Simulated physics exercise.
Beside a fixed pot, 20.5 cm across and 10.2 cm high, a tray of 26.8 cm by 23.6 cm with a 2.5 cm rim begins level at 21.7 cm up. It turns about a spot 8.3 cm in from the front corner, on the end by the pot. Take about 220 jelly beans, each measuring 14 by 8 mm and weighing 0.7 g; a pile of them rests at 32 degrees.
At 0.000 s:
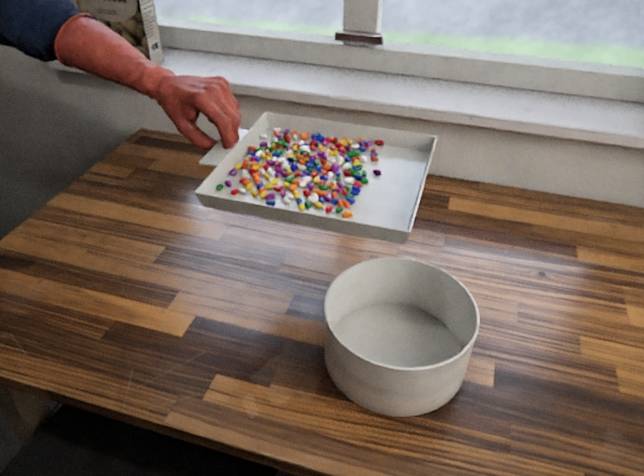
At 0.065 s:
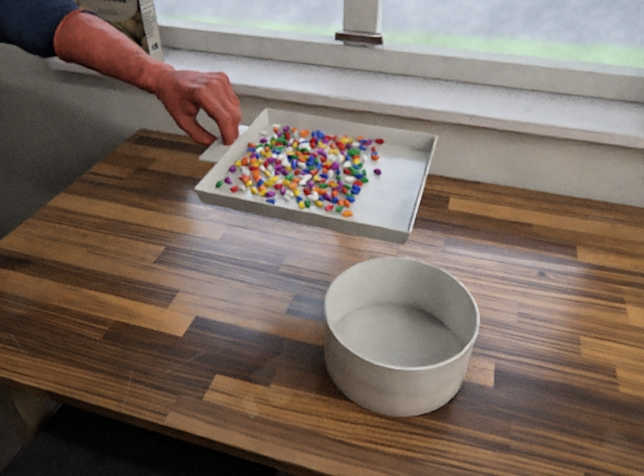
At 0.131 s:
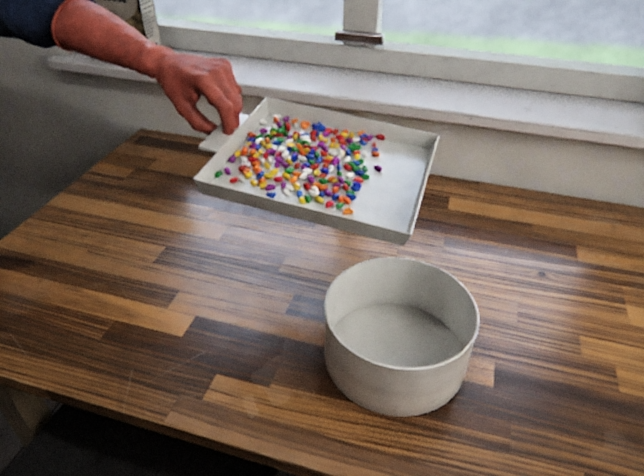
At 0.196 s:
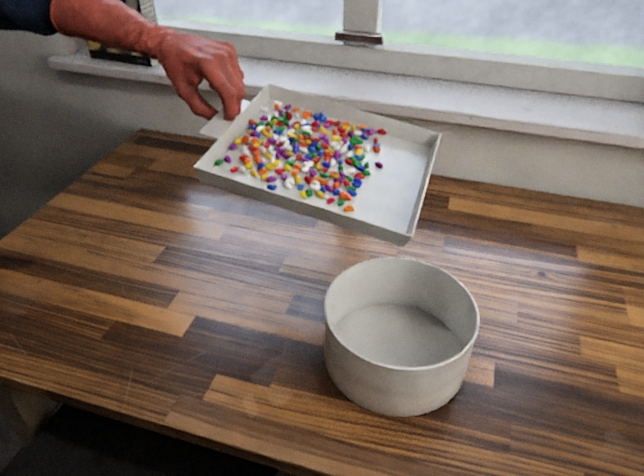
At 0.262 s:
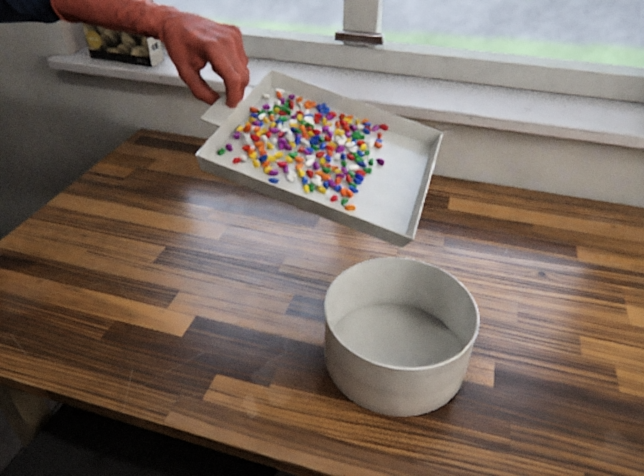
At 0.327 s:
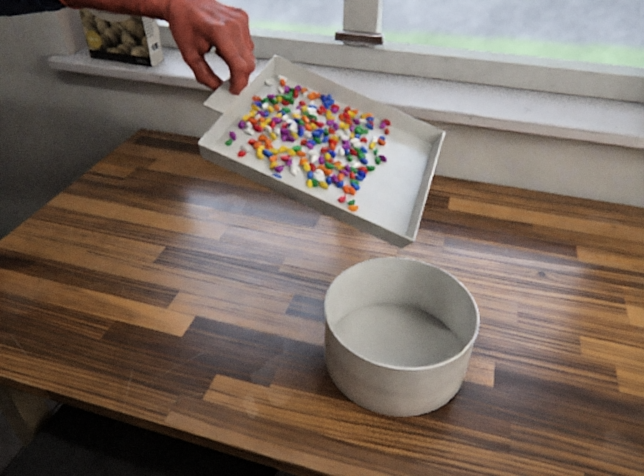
A shallow pale tray of multicoloured jelly beans, held at its left end by a reddened hand reaching in from the upper left, starts level above a striped brown wooden table, seen from slightly above. A round, empty, off-white pot stands below at the right, near a white-framed window. The hand raises the tray's left end, slanting it moderately down rightward, while the beans barely shift and the camera stays still.
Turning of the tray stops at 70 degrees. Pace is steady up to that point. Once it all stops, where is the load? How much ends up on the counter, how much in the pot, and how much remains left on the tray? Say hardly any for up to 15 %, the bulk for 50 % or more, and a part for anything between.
By place: Counter hardly any, pot a part, tray the bulk.
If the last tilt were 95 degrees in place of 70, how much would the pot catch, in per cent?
75 %.
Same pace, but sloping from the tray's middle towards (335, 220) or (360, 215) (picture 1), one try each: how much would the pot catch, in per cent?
The share comes to roughly 40 in a hundred, then roughly 70 in a hundred.
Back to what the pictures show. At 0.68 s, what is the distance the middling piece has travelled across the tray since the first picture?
11 cm.
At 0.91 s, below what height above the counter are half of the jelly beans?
Some 24 cm above the counter.
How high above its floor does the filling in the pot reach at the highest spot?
Roughly 1.5 centimetres.
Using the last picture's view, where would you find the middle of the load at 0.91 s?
At about (419, 205).
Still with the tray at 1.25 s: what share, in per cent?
About 65% of the load.
After 0.68 s, tilt 44 degrees; the tray holds 100 %, the pot 0 %.
After 0.91 s, tilt 61 degrees; the tray holds 85 %, the pot 0 %.
After 1.25 s, tilt 70 degrees; the tray holds 65 %, the pot 30 %.
By 2.4 s all is still; counter 5 %, pot 30 %, tray 65 %.
